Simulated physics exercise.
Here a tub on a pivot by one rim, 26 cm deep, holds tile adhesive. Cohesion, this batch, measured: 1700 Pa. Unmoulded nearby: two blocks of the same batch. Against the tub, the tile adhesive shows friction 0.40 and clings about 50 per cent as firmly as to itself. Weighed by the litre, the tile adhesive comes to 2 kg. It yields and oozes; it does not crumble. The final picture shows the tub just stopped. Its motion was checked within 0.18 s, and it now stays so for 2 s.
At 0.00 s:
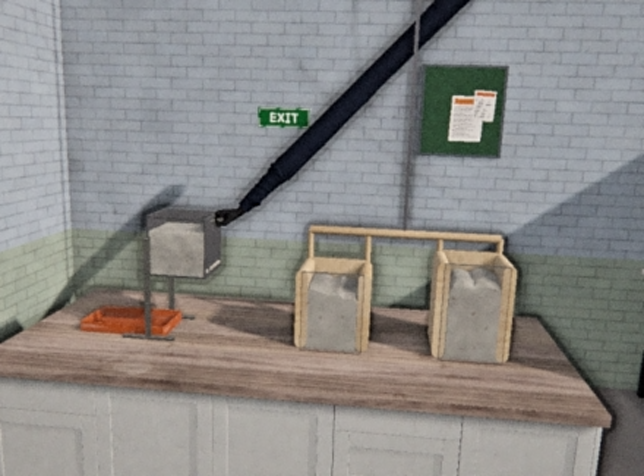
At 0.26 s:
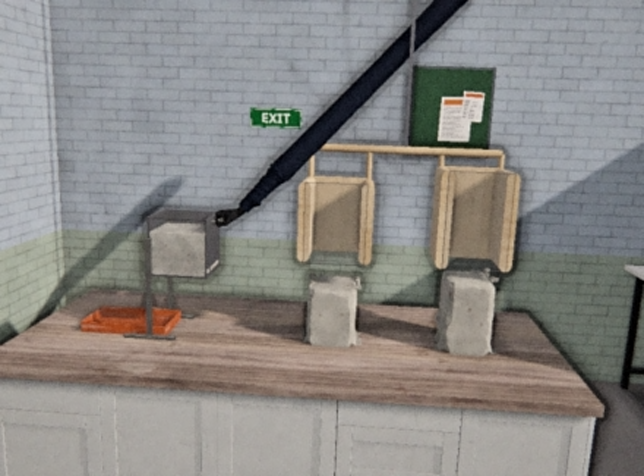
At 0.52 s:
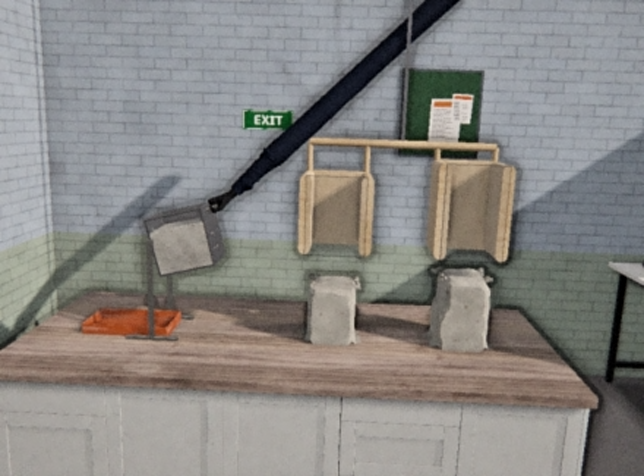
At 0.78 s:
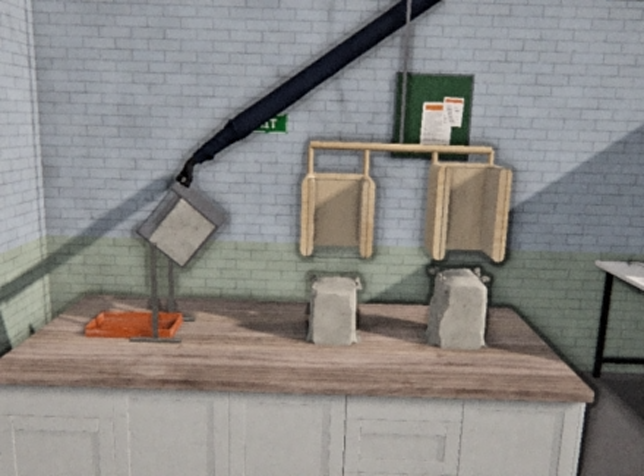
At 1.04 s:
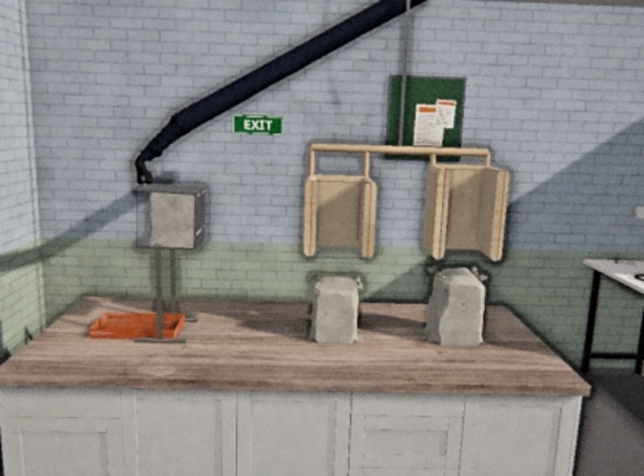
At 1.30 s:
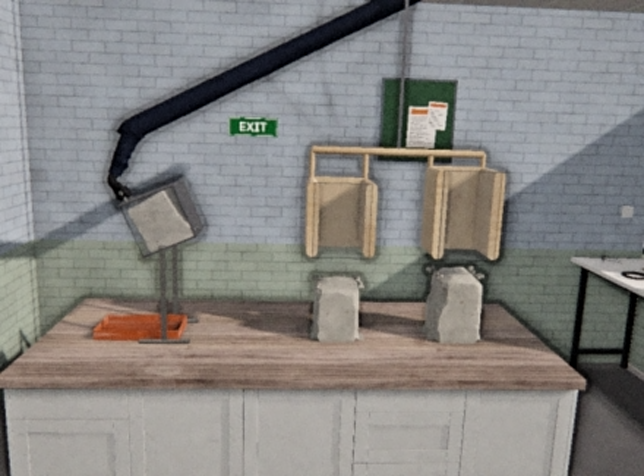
A dark mechanical arm rotating a grey block-filled tub counterclockwise above an orange tray, after wooden moulds lift off two grey blocks.
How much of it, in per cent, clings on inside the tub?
I would say close to 0 percent.
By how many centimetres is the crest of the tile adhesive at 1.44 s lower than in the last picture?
About 5 cm.
By 1.44 s, the tub is at 113 degrees and holds 89 %.
By 1.61 s, the tub is at 113 degrees and holds 43 %.
By 1.78 s, the tub is at 113 degrees and holds 0 %.
By 1.95 s, the tub is at 113 degrees and holds 0 %.
By 3.30 s, at the end, the tub is at 113 degrees and holds 0 %.
